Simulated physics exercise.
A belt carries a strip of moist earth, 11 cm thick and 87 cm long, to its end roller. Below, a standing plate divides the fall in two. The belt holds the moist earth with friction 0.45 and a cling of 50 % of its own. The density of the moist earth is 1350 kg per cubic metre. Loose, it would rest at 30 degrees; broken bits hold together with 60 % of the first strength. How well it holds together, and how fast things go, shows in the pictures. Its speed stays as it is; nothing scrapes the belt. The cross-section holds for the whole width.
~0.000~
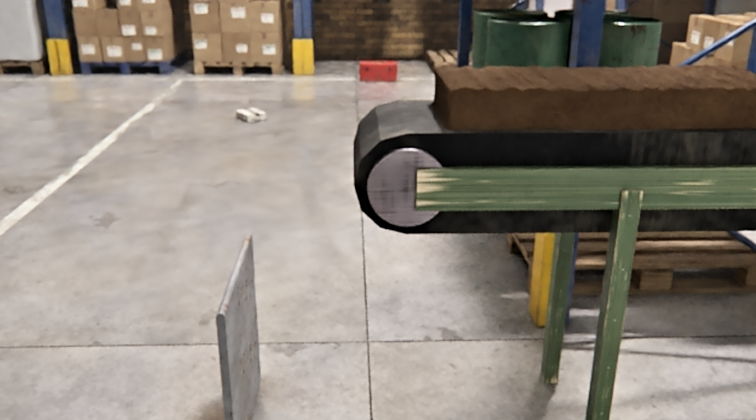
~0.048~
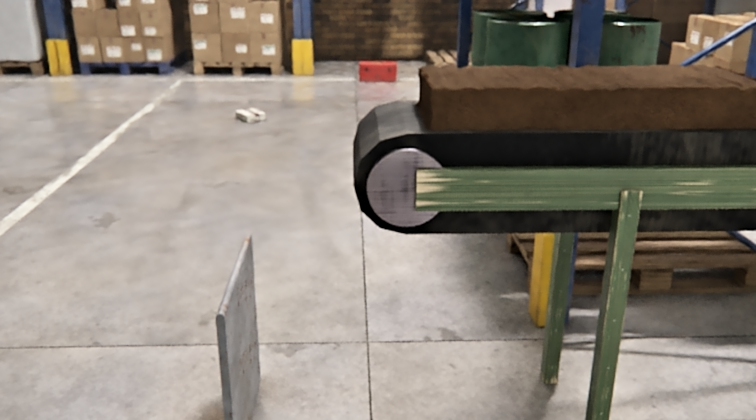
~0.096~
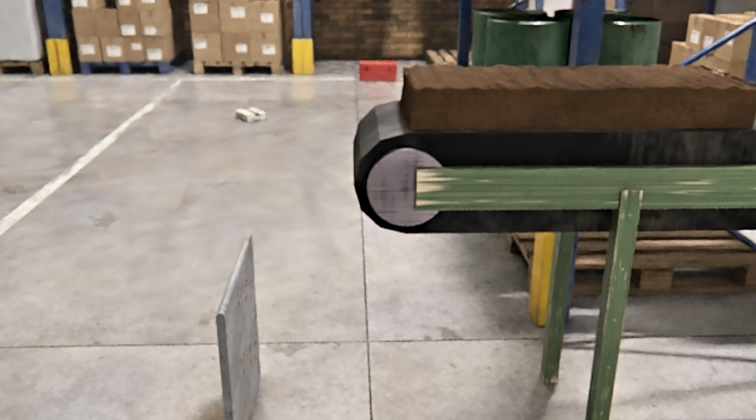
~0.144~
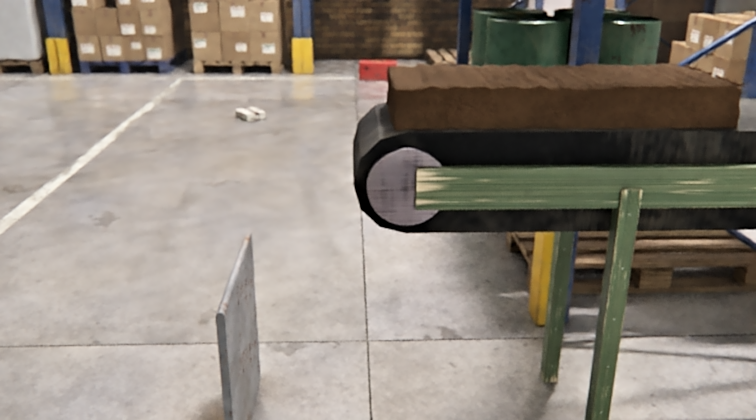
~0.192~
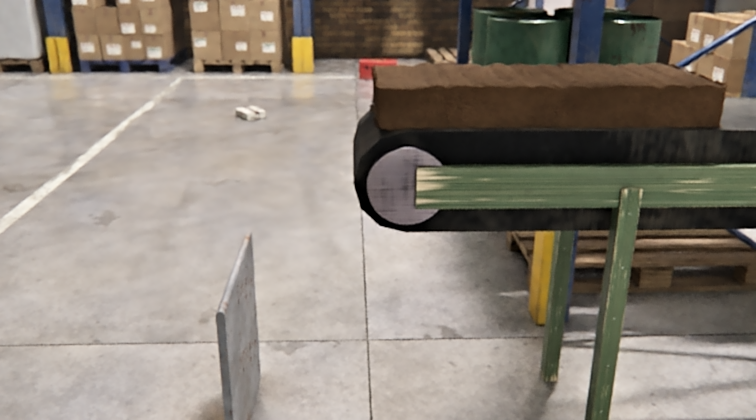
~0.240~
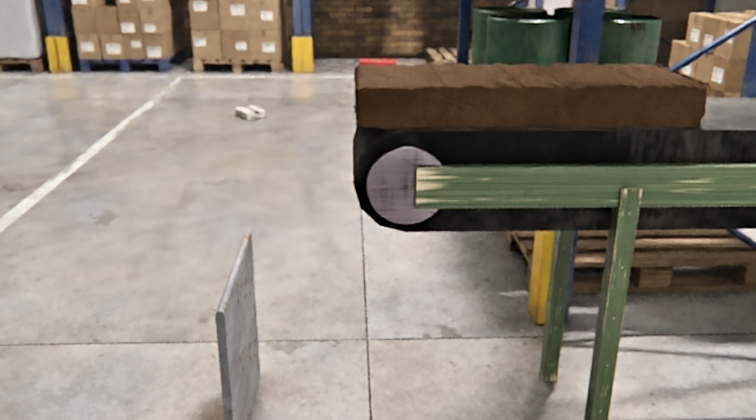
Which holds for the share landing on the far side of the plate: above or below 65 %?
The result is below 65 %.
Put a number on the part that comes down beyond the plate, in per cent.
About 2 %.
After 0.51 s, 0 % is beyond the plate's line.
After 0.83 s, 1 % is beyond the plate's line.
After 1.14 s, 1 % is beyond the plate's line.
After 1.46 s, 2 % is beyond the plate's line.
After 2.68 s, 2 % is beyond the plate's line.
